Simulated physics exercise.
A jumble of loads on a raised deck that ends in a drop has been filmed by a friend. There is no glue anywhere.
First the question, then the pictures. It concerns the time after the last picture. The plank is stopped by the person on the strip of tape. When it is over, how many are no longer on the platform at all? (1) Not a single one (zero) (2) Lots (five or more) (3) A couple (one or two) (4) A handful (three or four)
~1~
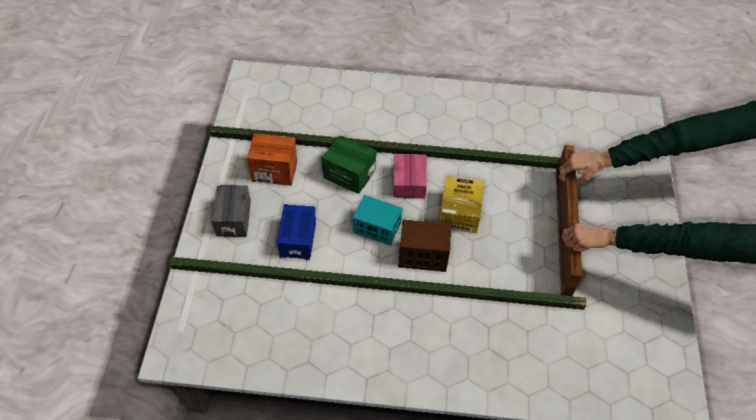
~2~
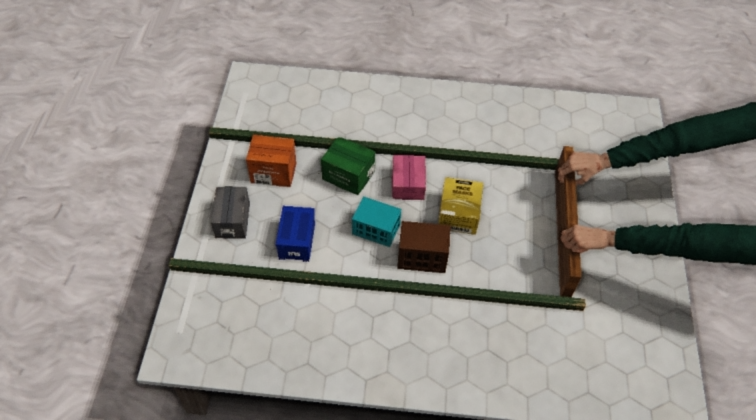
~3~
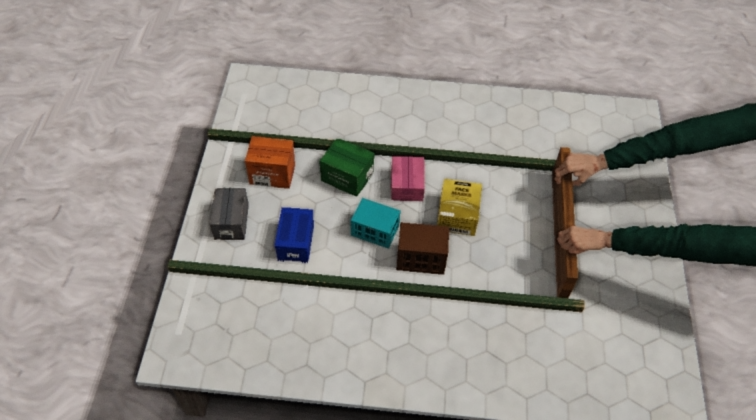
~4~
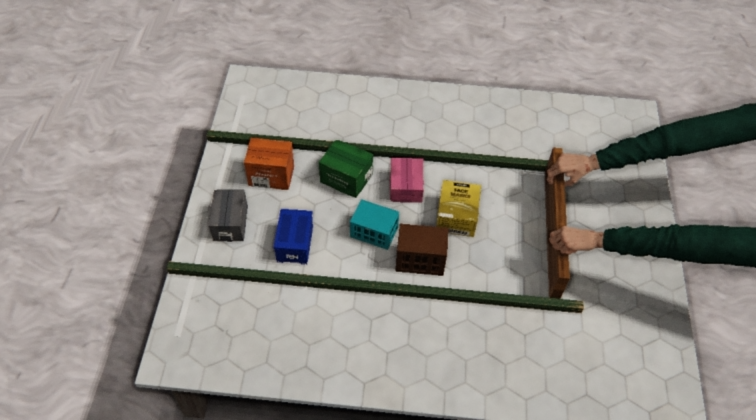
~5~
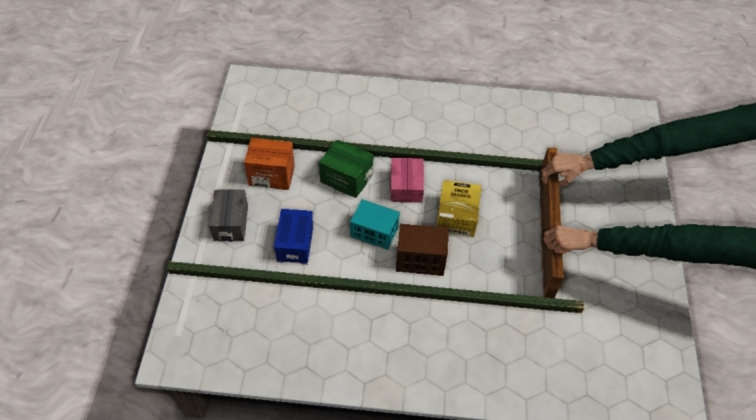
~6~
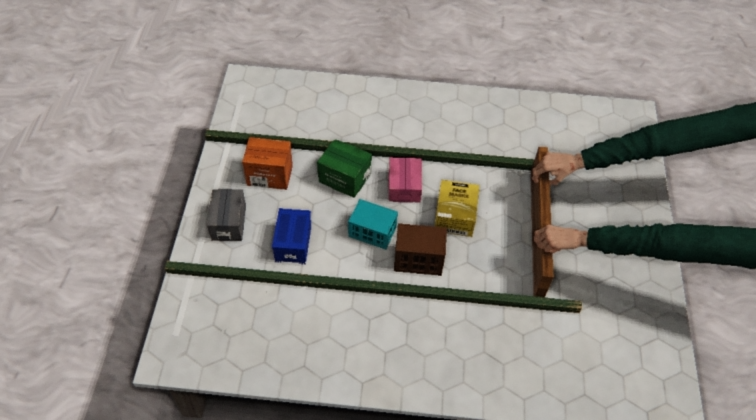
2.
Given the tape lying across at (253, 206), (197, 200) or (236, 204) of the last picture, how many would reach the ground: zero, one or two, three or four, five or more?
Going one by one, the answers are 3 or 4, five or more and more than four.
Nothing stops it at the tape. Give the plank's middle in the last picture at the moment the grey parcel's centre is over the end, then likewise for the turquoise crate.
The middle is at (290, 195) when it's the grey parcel, and at (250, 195) when it's the turquoise crate.
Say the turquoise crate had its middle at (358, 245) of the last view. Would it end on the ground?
In this case the turquoise crate does not stay.
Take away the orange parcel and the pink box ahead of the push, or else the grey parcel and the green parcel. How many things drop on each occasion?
3 in the first case and 3 in the second.
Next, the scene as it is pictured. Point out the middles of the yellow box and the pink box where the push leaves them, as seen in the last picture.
About (194, 185), and about (202, 150).
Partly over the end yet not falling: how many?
The count is 3.
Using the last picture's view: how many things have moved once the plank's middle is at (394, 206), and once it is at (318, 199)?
First 7, then 8.
Soon after, none off yet; grey parcel at rest near (227, 215); orange parcel at rest near (268, 164); blue tote at rest near (293, 236).
After that, none off yet; grey parcel moving near (226, 215); orange parcel displaced about its own width near (225, 165); blue tote displaced a little near (265, 239).
And then, one off so far; grey parcel tilting a little near (164, 212); orange parcel on its way down near (162, 221); blue tote displaced well along near (192, 244).
In the end, the number that fall off is five or more; gone, turquoise crate, green parcel, blue tote, orange parcel and grey parcel.
